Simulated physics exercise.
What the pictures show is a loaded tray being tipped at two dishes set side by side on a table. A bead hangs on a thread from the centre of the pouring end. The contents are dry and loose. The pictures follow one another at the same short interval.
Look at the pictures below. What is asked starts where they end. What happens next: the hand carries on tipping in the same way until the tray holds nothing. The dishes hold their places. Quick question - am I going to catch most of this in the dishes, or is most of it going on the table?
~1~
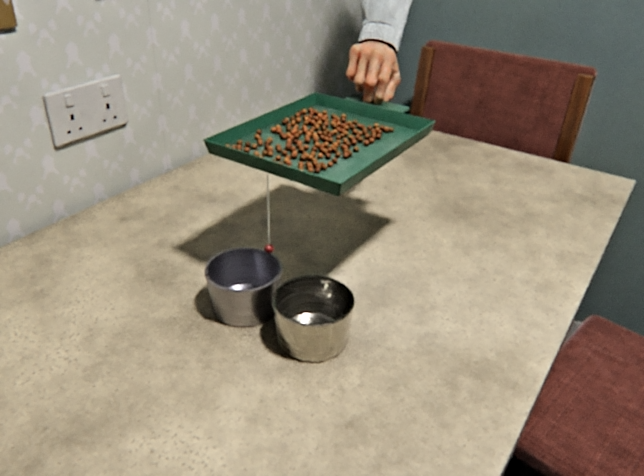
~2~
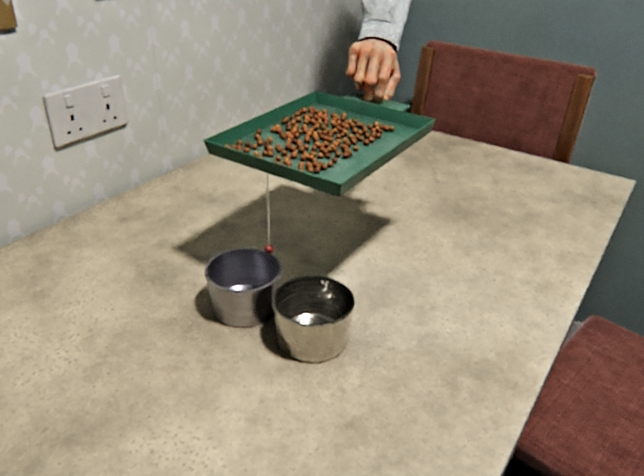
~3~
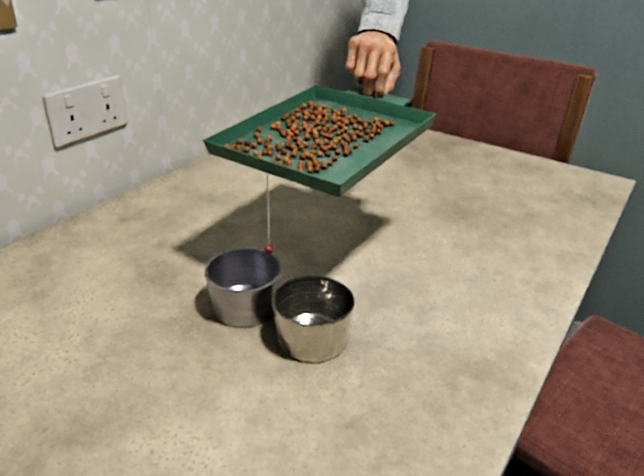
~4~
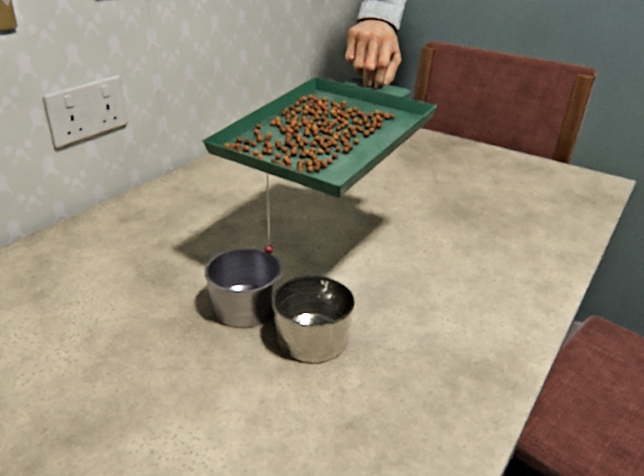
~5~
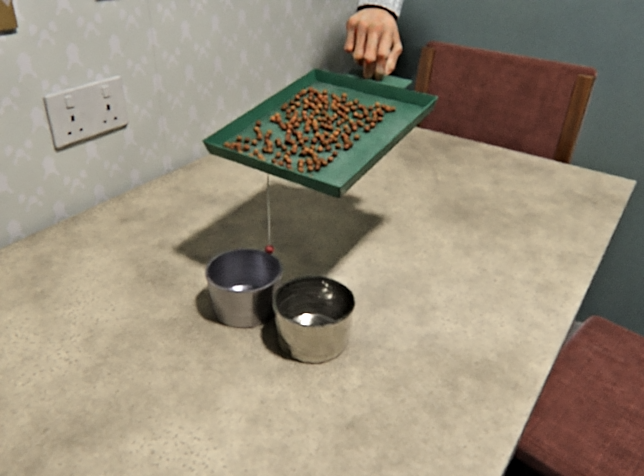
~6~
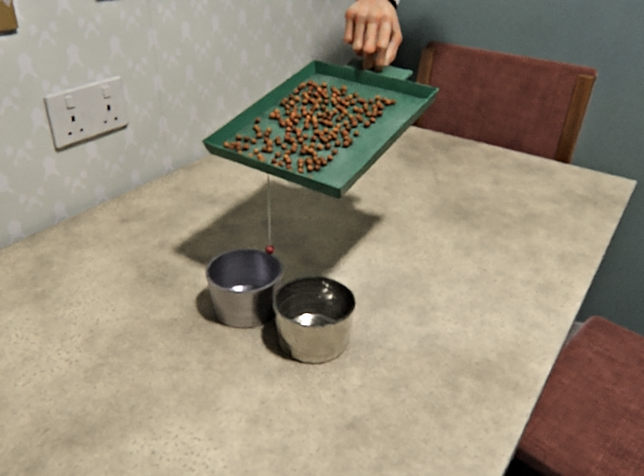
You'll catch most of it in the dishes.
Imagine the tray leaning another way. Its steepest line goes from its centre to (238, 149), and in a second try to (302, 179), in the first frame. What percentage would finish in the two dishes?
Around 10 per cent first, around 80 per cent next.
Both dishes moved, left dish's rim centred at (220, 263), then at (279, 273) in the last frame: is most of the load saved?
The bulk of it, then Short of half.
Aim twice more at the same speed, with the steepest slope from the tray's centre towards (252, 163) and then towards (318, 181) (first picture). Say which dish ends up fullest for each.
First try: The dish to the left; second try: The dish to the right.
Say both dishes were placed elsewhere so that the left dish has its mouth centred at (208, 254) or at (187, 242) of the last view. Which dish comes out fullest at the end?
The one at right, then the one at right.
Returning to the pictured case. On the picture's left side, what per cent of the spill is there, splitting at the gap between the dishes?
Left portion: Around 90 %.
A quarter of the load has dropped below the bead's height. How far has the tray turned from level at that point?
It sits at roughly 105°.
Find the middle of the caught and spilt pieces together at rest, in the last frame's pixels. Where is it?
About (255, 315).
Soon, tray tipped steeply; nearly all on the tray; a stray few in the air.
A while on, tray tipped right over; nearly all on the tray; a stray few in the right dish; a stray few in the left dish; a stray few in the air.
Towards the end, tray tipped past a quarter turn; about a third in the right dish; about a third in the left dish; about a quarter outside both.
Finally, tray tipped past a quarter turn; about a third in the right dish; about a third in the left dish; about a quarter outside both.
